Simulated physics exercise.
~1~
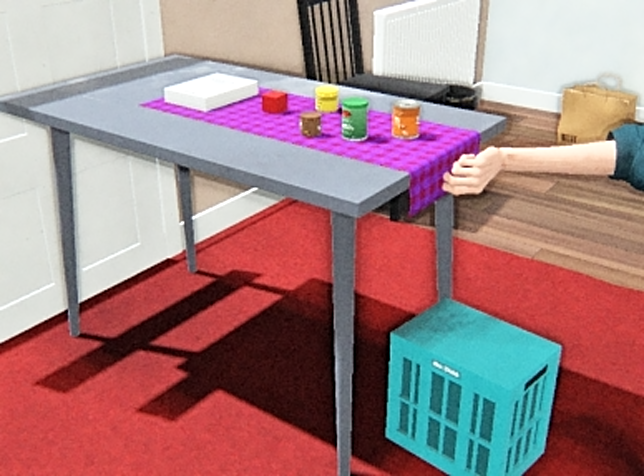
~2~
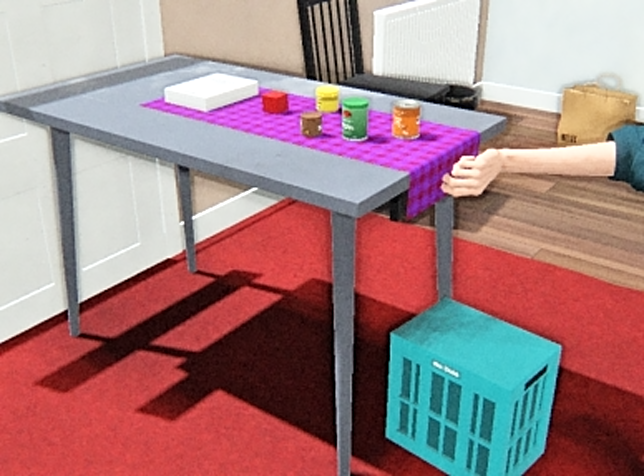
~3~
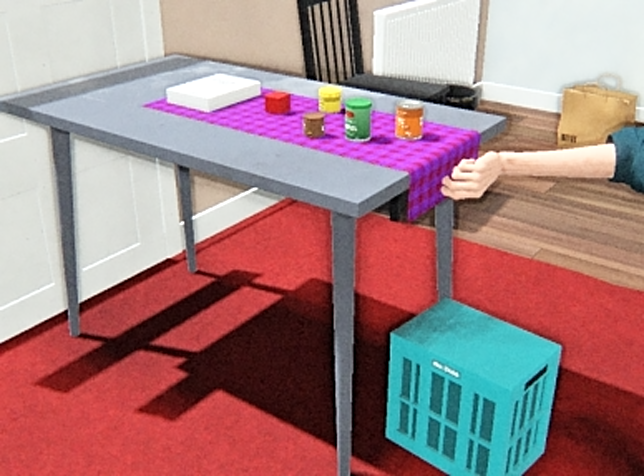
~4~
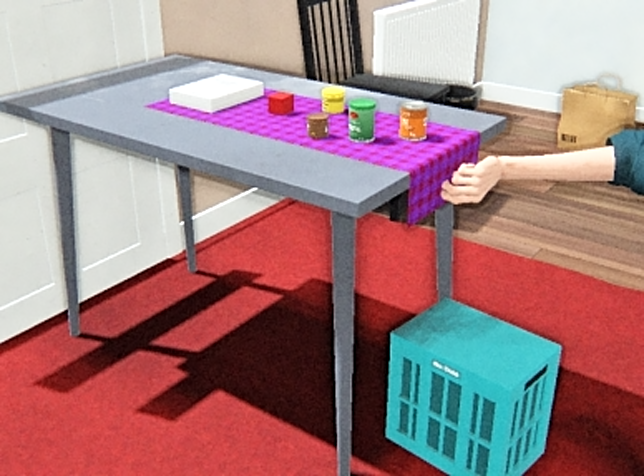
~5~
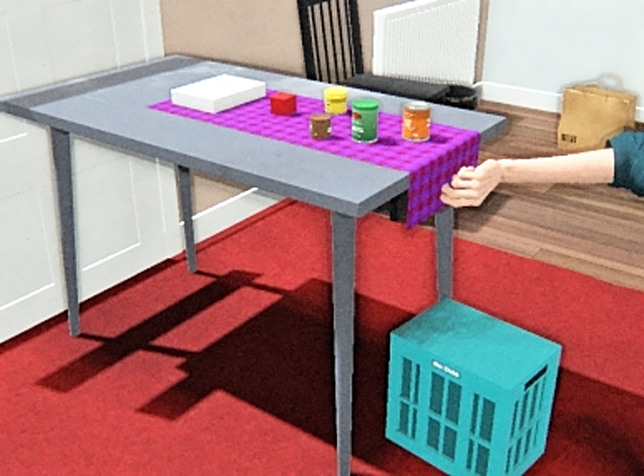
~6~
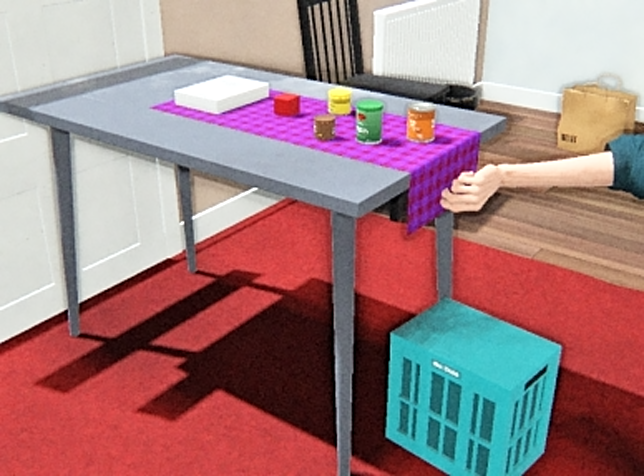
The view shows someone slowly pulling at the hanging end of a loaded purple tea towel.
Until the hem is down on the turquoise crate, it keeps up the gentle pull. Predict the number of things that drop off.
This will send three of them over the edge.
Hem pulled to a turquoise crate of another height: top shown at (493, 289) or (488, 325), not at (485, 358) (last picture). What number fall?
Then 1 and 2.
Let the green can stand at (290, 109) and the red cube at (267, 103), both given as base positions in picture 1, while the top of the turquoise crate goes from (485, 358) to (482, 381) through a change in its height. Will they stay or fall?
The green can? Safe. The red cube? Safe.
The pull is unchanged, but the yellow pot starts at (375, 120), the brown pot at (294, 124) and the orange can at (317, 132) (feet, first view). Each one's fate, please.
You'd see the yellow pot go down, the brown pot hang on and the orange can go down.
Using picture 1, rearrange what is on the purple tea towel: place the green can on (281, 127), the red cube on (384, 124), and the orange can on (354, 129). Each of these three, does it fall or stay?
Green can kept, red cube dropped, orange can dropped.
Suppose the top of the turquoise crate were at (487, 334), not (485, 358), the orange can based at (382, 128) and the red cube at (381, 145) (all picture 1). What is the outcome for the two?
So the orange can leaves, and the red cube leaves.
A little later, hem near (441, 279); orange can gone.
Next, hem on the crate; orange can, green can and brown pot gone.
When it is over, hem on the crate; orange can, green can and brown pot gone. The table loses three.
